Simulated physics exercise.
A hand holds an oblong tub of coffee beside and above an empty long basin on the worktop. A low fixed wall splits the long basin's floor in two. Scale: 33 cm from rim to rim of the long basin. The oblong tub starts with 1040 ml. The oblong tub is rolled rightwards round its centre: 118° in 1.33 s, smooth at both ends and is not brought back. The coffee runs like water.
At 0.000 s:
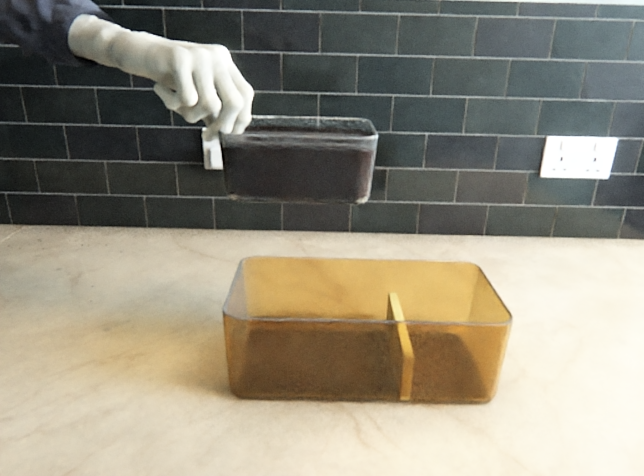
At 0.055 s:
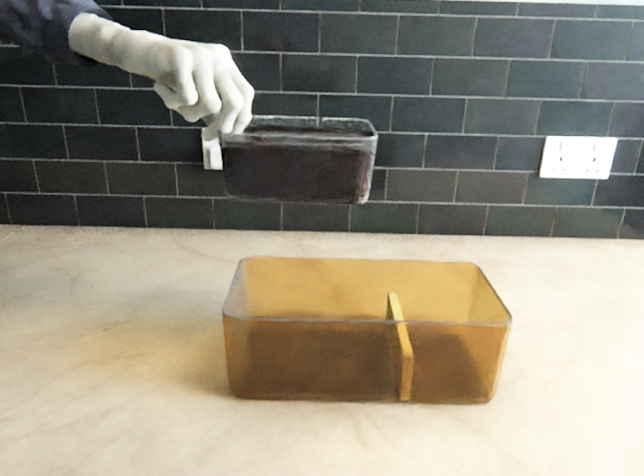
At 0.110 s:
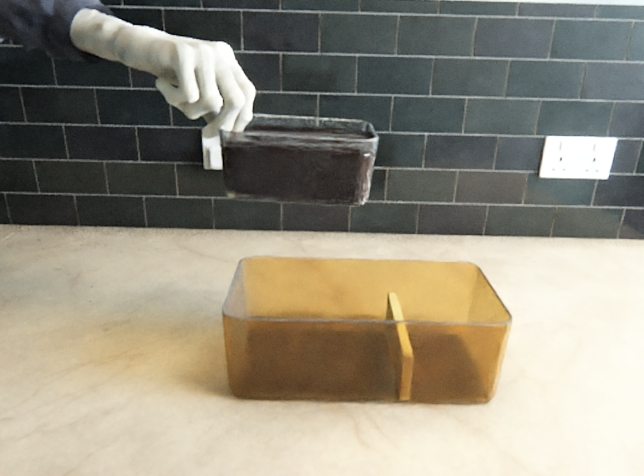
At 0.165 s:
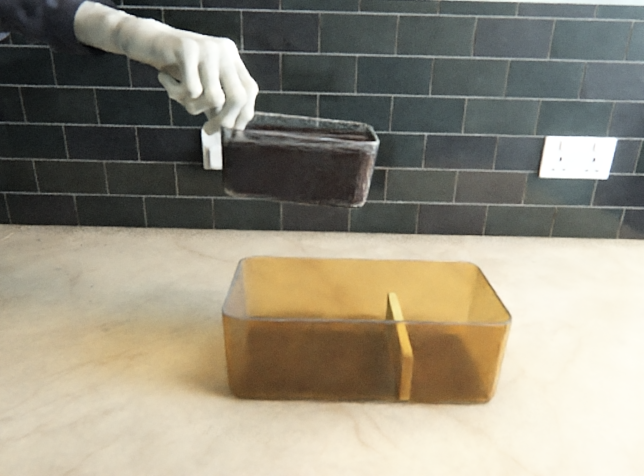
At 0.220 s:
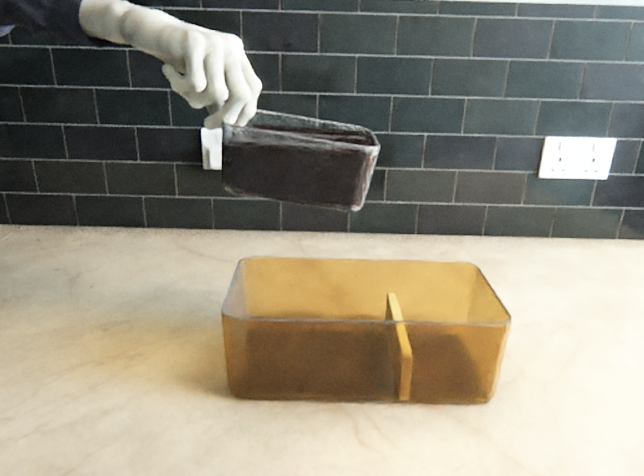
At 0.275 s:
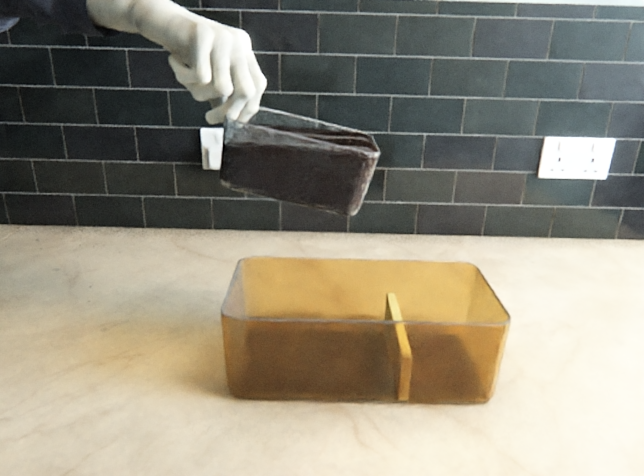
A pale hand in a dark sleeve, at upper left, holds a small clear oblong tub of dark brown liquid nearly level, then turns it slightly clockwise so its right side dips while the hand shifts a little to the right. Below sits an amber, see-through long basin with an upright divider, on a pale, mottled worktop. Dark grey brick-shaped tiles with white sockets line the wall behind, seen from the front and slightly above by a still camera.
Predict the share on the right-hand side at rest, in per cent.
The far part has some 66 per cent.
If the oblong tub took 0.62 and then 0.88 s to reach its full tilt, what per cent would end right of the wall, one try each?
In turn about 40 and 55 per cent.
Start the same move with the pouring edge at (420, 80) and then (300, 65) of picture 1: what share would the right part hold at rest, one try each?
First 65, then 5 per cent.
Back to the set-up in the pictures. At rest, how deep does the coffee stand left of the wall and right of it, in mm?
Some 10 mm on the left and 42 mm on the right.
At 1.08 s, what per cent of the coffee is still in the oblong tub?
Near 4 in a hundred.
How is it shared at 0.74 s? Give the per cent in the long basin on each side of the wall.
Near 1 on the left, 24 on the right.
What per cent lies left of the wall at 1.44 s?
Some 30 per cent.
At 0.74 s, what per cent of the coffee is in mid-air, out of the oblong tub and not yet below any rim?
Some 40 per cent.
After 0.74 s the tilt is 70° and 33 per cent is still to pour, 1 is left of the wall and 24 right of it.
After 1.08 s the tilt is 108° and 4 per cent is still to pour, 21 is left of the wall and 66 right of it.
After 1.44 s the tilt is 118° and 0 per cent is still to pour, 29 is left of the wall and 66 right of it.
After 1.83 s the tilt is 118° and 0 per cent is still to pour, 29 is left of the wall and 66 right of it.
In the end 29 per cent lies left of the wall, 66 right of it and 5 outside.
